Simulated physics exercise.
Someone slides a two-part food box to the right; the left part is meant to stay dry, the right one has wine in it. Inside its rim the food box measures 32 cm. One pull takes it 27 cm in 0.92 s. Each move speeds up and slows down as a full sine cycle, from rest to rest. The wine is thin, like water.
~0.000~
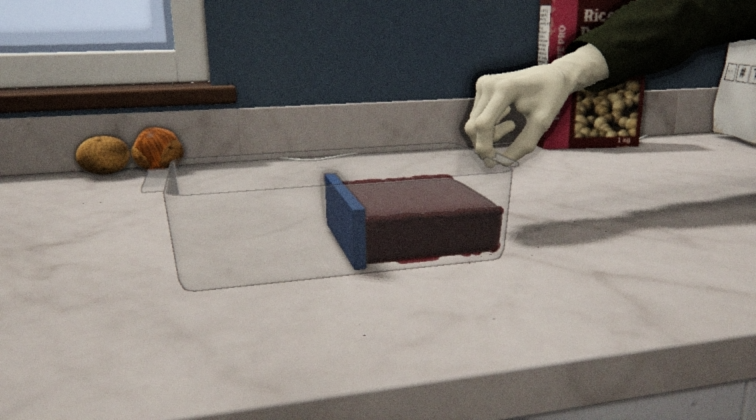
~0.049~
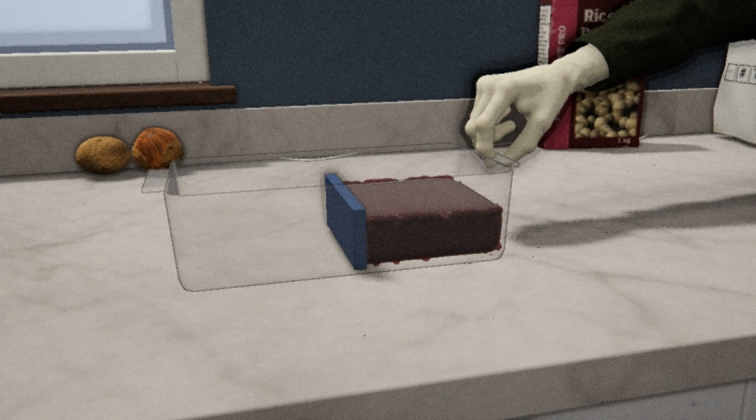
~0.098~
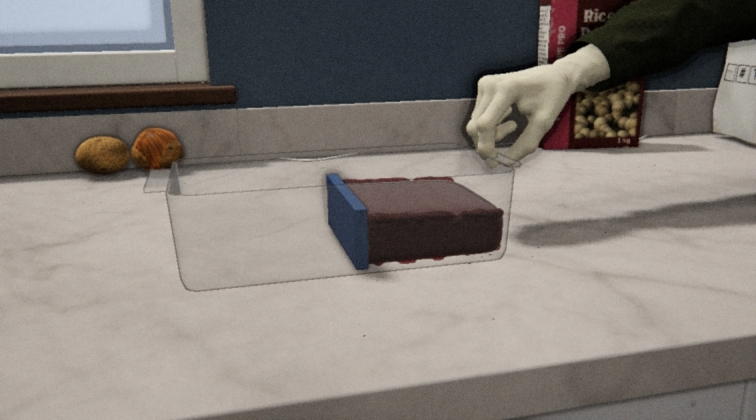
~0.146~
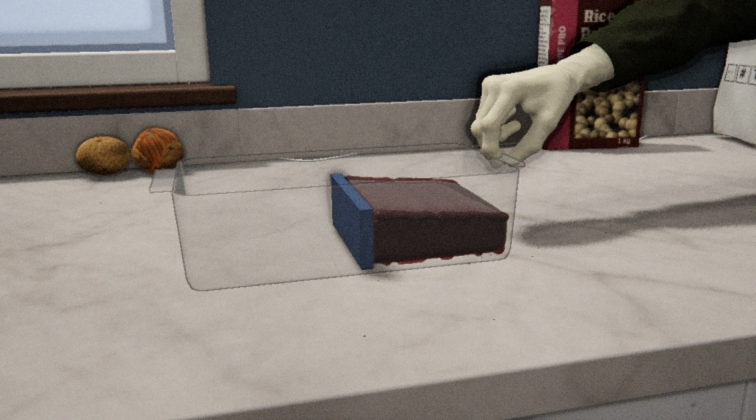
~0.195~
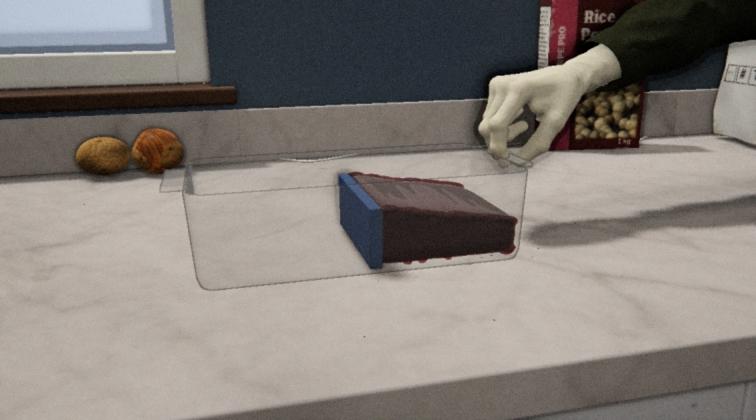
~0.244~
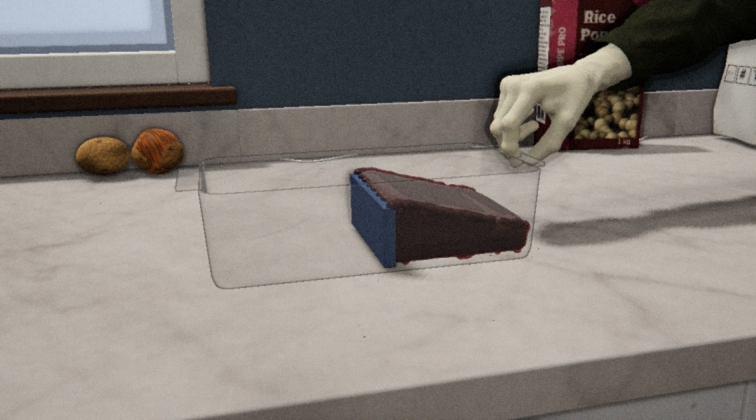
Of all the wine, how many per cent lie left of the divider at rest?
Roughly 4 per cent ends on the left.
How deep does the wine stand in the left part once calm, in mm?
Some 2 mm deep.
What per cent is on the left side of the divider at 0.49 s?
About 4 per cent.
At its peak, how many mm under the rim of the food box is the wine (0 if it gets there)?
Some 15 mm.
By 0.49 s it has gone 15 cm; 4 per cent is on the left side and 0 is out of the food box.
By 0.73 s it has gone 26 cm; 4 per cent is on the left side and 0 is out of the food box.
By 0.98 s it has gone 27 cm; 4 per cent is on the left side and 0 is out of the food box.
By 1.22 s it has gone 27 cm; 4 per cent is on the left side and 0 is out of the food box.
At rest 4 per cent is on the left side and 0 is out of the food box.
